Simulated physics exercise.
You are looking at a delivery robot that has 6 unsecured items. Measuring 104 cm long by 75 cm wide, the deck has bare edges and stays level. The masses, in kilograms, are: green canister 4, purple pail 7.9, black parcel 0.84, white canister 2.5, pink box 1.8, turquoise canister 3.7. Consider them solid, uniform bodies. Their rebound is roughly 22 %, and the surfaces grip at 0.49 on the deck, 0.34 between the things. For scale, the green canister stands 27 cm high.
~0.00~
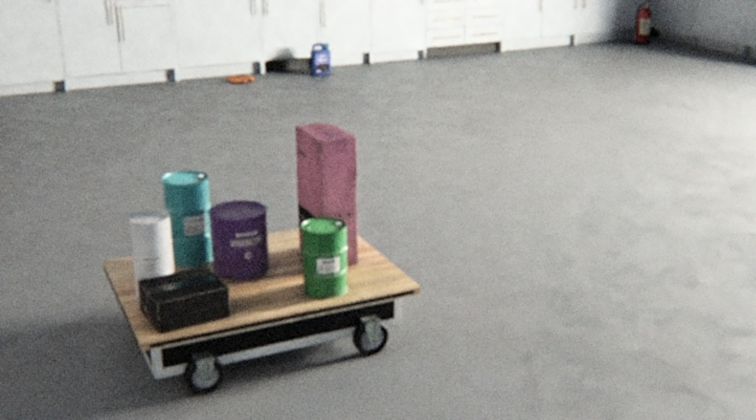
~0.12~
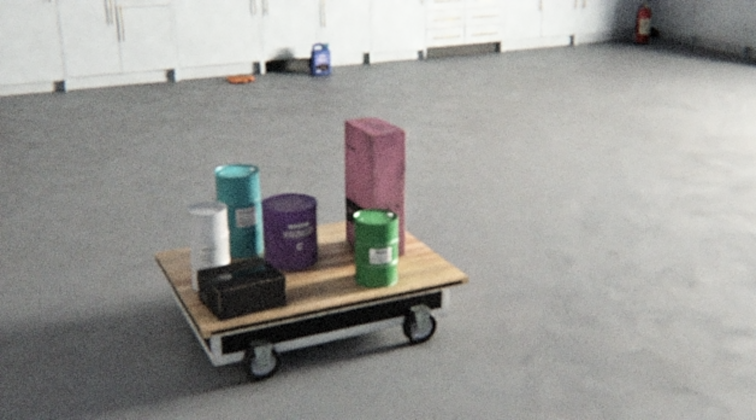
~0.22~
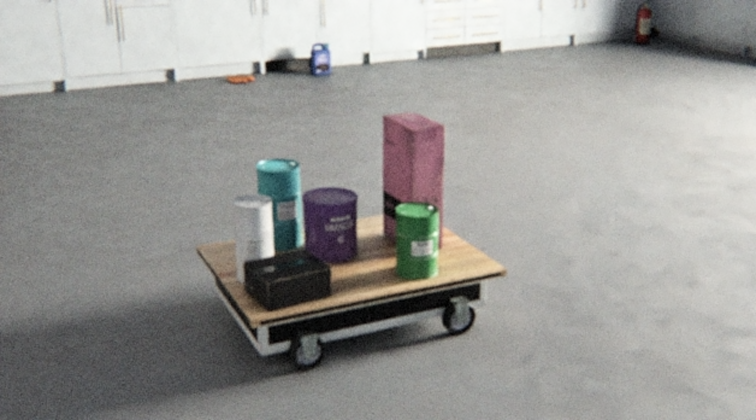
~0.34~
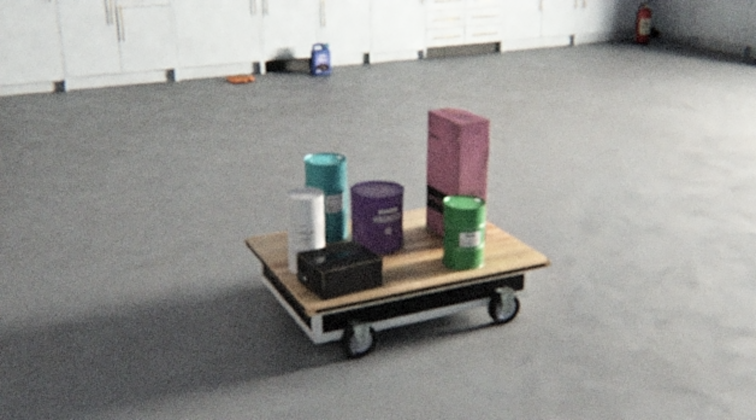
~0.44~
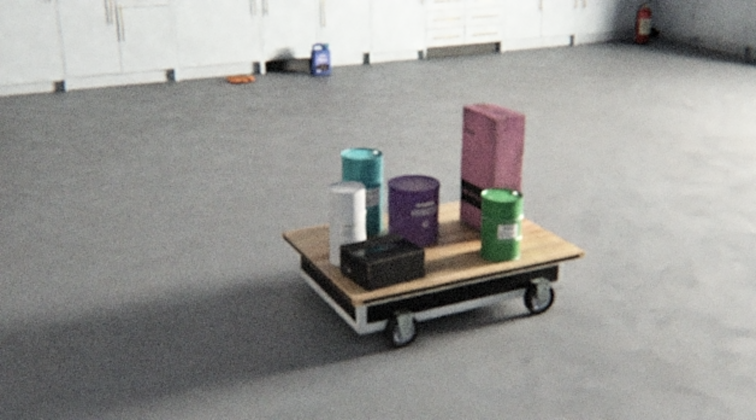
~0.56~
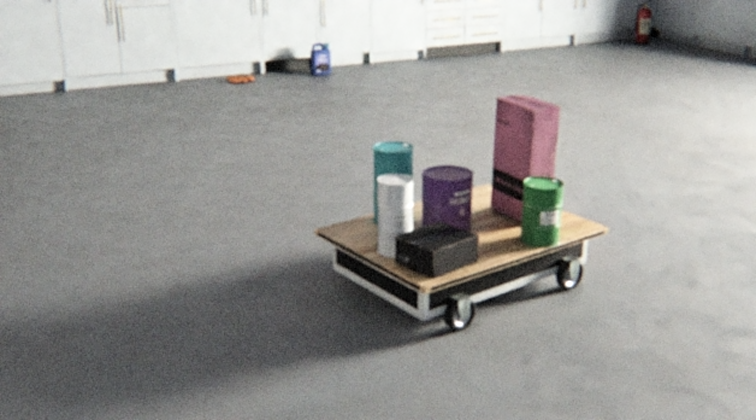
A wheeled wooden platform carrying six colourful containers and boxes rolls rightward across a grey floor, turning slightly near the end.
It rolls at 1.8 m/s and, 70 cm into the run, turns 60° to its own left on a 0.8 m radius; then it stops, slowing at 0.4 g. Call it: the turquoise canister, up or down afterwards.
Up.
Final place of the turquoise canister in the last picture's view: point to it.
Near (421, 128).
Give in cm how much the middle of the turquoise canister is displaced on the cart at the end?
It ends up around 2 cm from its start.
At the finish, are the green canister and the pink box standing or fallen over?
The green canister topples; the pink box tips over.
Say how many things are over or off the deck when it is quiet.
The answer: 2.
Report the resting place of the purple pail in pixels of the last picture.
It ends up near (463, 130).
By 0.86 s, 155 cm covered, turned 50°; green canister now off the deck; pink box tilted 18°; purple pail 5 cm from its spot.
By 1.16 s, 205 cm covered, turned 60°; pink box now off the deck; black parcel 6 cm from its spot; purple pail 5 cm from its spot.
When it is over (1.9 s), off the deck and tipped over, green canister and pink box; the other 4 within 10 cm of the start. In the last view, turquoise canister near (421, 128).
